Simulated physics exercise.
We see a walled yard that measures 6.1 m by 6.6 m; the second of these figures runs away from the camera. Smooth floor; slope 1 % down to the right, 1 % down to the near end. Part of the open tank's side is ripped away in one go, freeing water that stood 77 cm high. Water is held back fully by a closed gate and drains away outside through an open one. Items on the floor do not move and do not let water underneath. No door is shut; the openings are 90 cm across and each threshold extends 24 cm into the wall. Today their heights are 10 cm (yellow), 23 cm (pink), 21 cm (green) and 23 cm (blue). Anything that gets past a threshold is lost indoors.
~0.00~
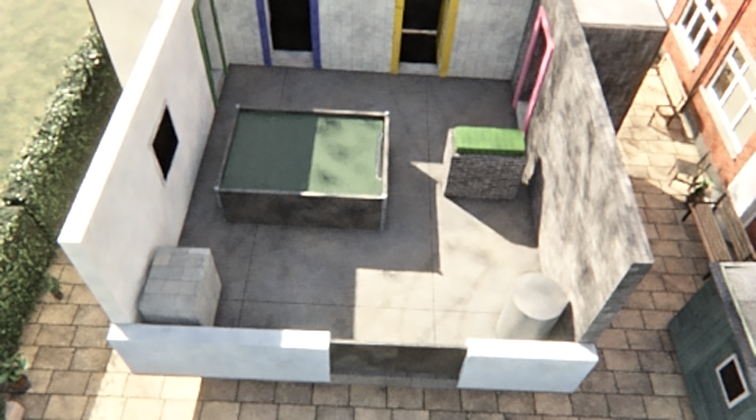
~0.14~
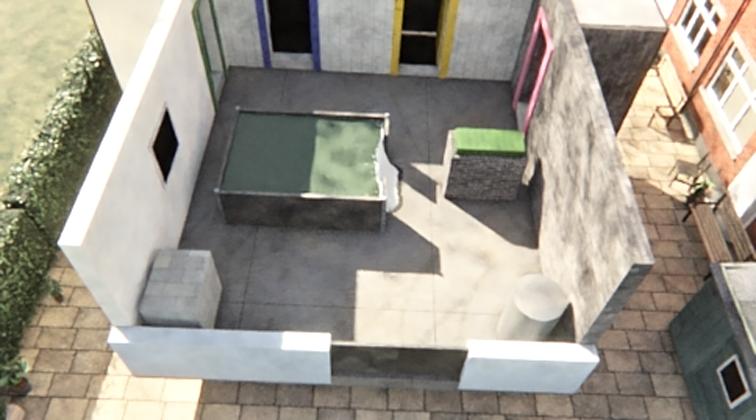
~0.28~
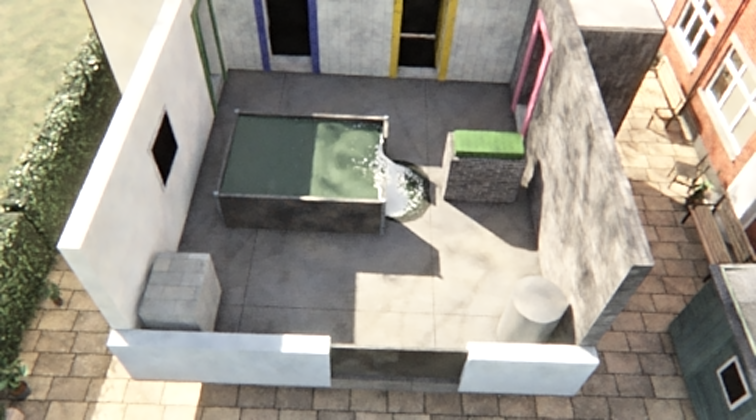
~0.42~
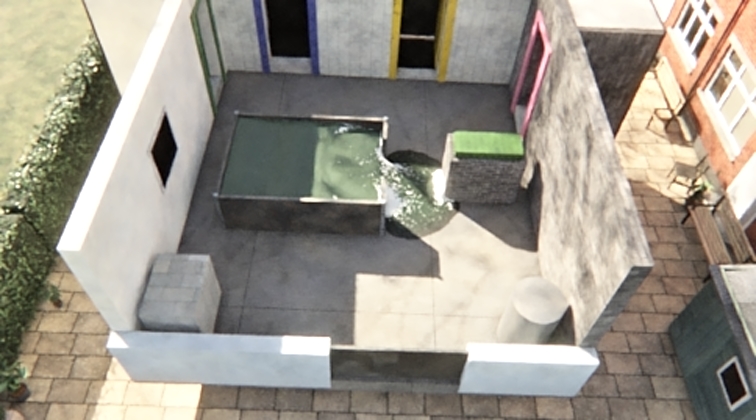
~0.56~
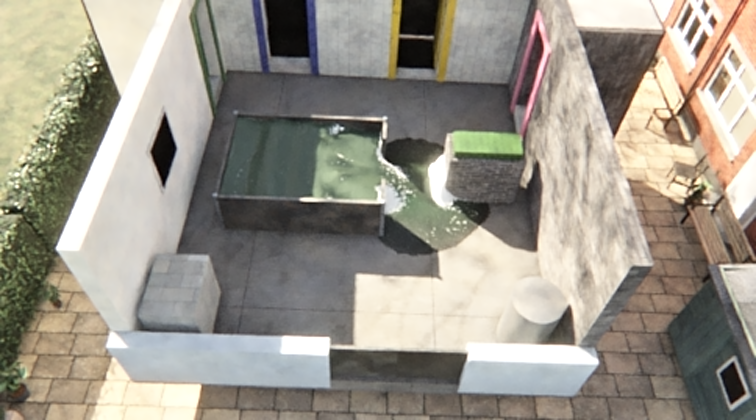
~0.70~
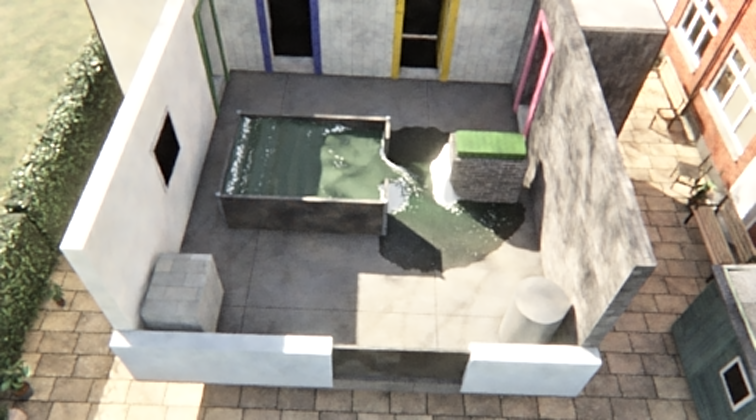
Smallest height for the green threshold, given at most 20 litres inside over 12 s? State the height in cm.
About 9 cm.
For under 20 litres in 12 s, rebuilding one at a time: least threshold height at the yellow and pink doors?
About 14.0 cm at yellow and 17 cm at pink.
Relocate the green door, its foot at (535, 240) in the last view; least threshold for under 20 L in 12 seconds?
About 22 cm.
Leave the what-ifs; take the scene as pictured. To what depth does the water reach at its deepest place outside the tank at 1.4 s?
Max depth: About 56 cm.
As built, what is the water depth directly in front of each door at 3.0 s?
Depth (cm): Yellow 17 / pink 20 / green 0 / blue 0.
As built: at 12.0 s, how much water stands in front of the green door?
The depth there is around 11.0 cm.
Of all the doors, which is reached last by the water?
The green door.
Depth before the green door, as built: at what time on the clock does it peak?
Roughly at 8.0 s.
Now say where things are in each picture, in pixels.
The first frame shows still water, 77 cm deep, in the open tank at (307, 153); the green door at (212, 50) is dry.
In the second frame, water pours out at (383, 178) and has run 0.3 m, to (398, 205); about 8 cm deep outside, 77 cm at the back.
In the third frame, the gap is at (382, 181), the front 0.8 m out at (424, 206); the back of the open tank holds 77 cm.
In the fourth frame, the gap is at (382, 182), the front 1.3 m out at (454, 208); the back of the open tank holds 77 cm.
In the fifth frame, the gap is at (381, 182), the front 1.9 m out at (483, 212); the back of the open tank holds 76 cm.
In the sixth frame, water pours out at (384, 181) and has run 2.5 m, to (519, 213); about 4 cm deep outside, 70 cm at the back; 3.6 m in a straight line remain to the green door at (213, 57).
After 1.4 s water covers 30 % of the floor, deepest (56 cm) near (436, 191); it has not reached the green door.
After 3.0 s water covers 45 % of the floor, deepest (38 cm) near (436, 191); it has not reached the green door.
After 12.0 s water covers 100 % of the floor, deepest (18 cm) near (286, 362); 11 cm at the green door, 0 litres in over its 21 cm threshold.
At the green door as built, the water arrived by 5.6 s and peaked near 14 cm at 7.8 s.
Run again over the same 12 s with other heights there, 34 litres in over 8 cm, 8 litres over 10.5 cm. The limit of 20 litres is kept from about 9 cm up.
